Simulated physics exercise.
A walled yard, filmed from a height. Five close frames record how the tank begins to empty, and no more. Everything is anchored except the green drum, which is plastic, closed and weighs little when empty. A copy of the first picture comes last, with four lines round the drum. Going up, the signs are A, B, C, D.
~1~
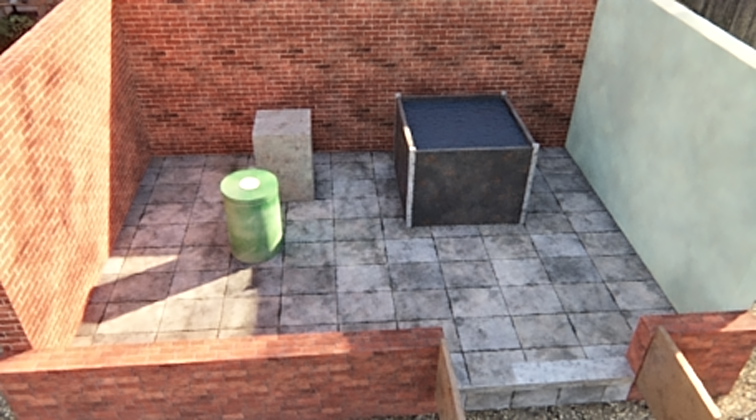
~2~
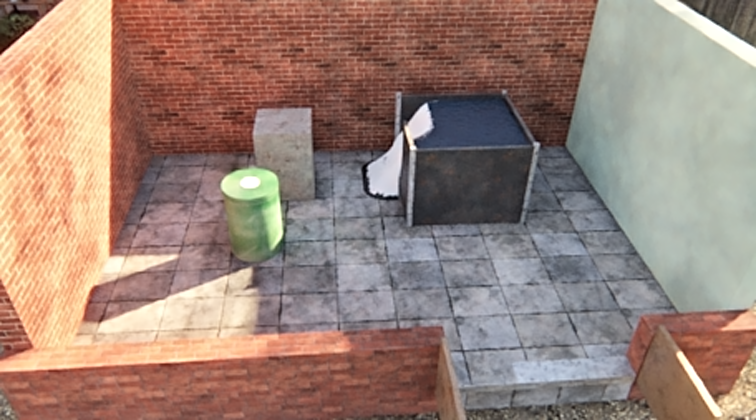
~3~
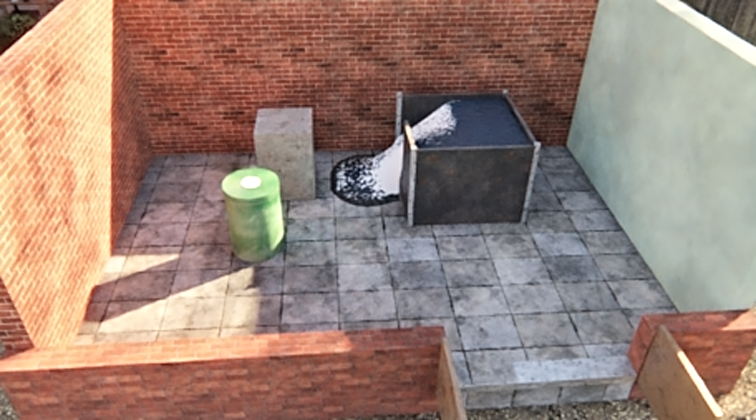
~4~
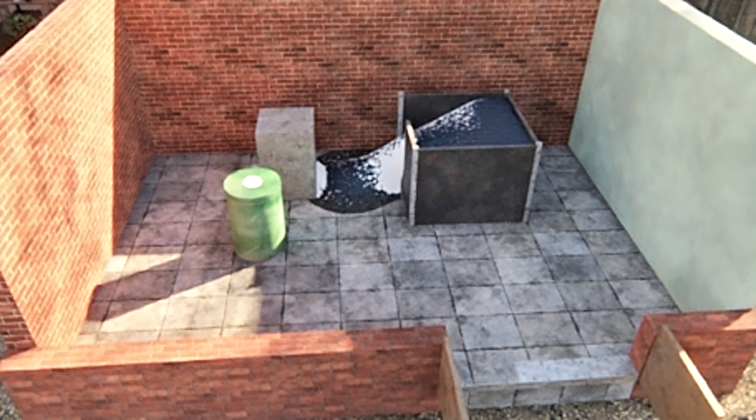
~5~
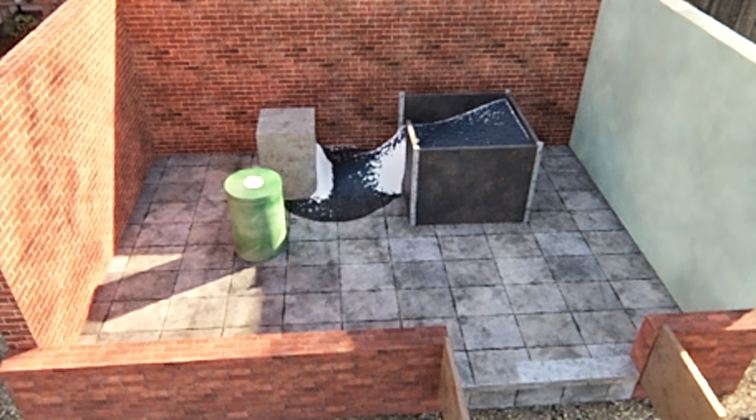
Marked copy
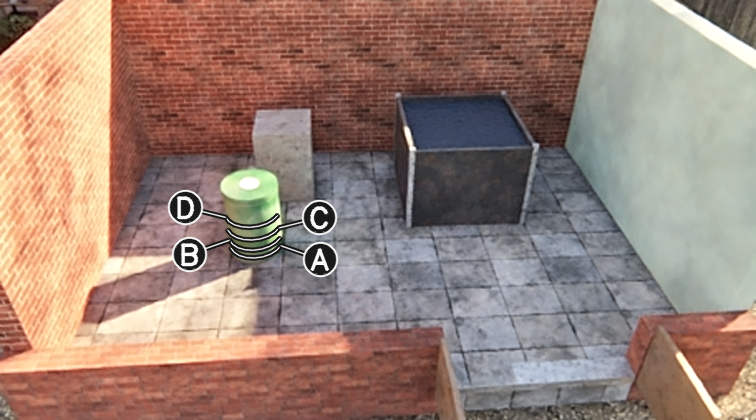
We see a walled yard with a green drum, a grey block and a full dark tank; dark, white-flecked liquid pours from the tank's left side and spreads leftward across the paving, reaching the block and nearing the drum.
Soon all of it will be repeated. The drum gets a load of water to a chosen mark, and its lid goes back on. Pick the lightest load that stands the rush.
B will do.
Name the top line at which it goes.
That is line A.
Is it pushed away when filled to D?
No, that is safe.
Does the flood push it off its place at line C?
No.
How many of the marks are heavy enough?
Three.
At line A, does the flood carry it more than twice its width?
No, it does not.
On the marked copy, A at (254, 258); B at (253, 250); C at (252, 239); D at (250, 227); from the bottom up A, B, C, D.
If A is chosen, it is pushed about its own width away.
If B is chosen, it shifts by a finger or two and stays.
If C is chosen, it does not move.
If D is chosen, it does not move.
